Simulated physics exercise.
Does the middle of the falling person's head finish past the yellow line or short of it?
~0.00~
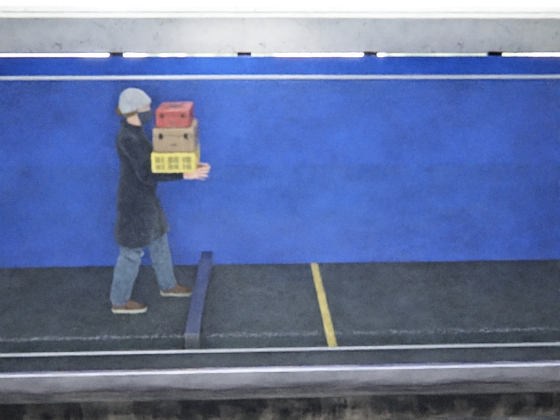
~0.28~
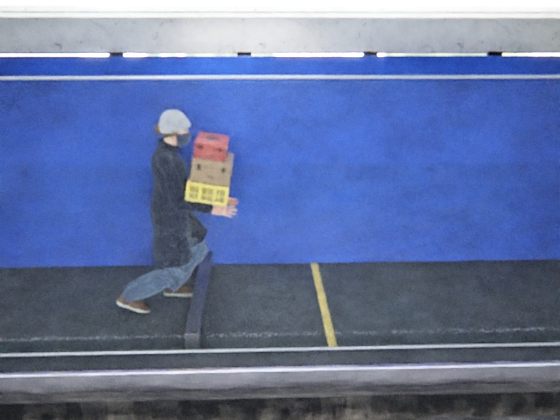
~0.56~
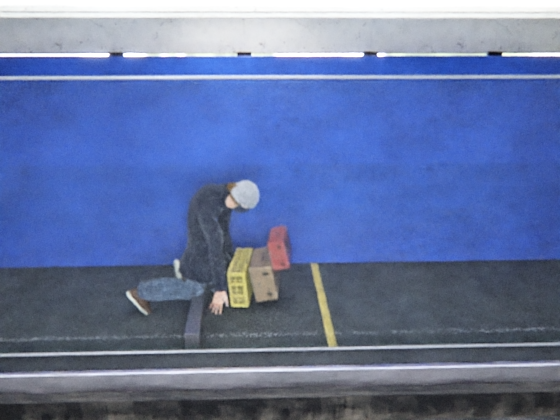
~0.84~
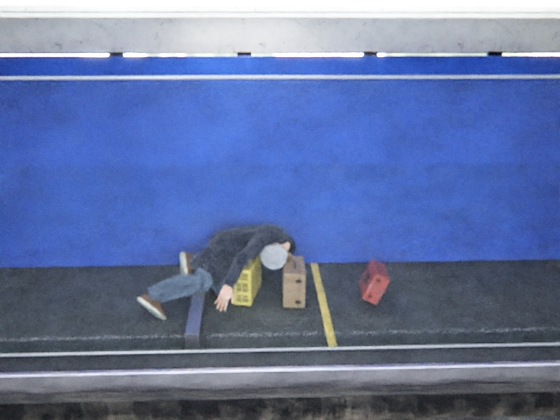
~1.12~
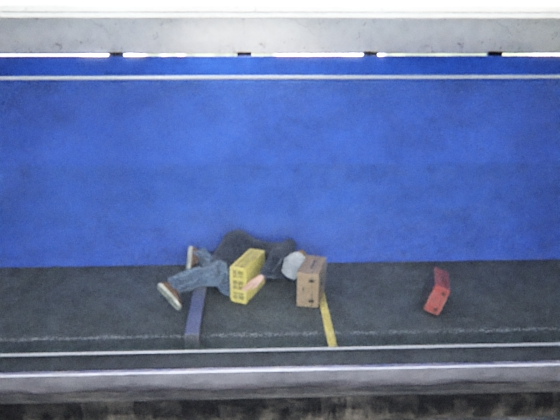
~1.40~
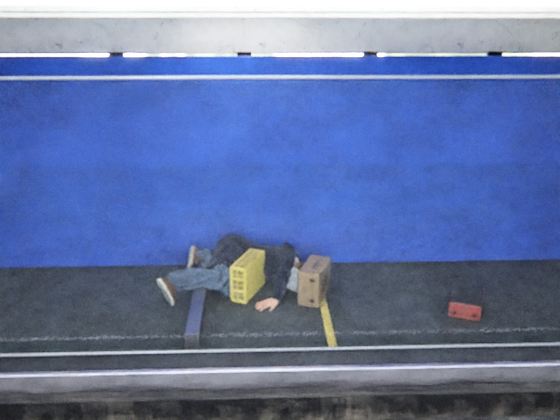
It finishes short of the yellow line, with the head down on the floor behind the brown toolbox.
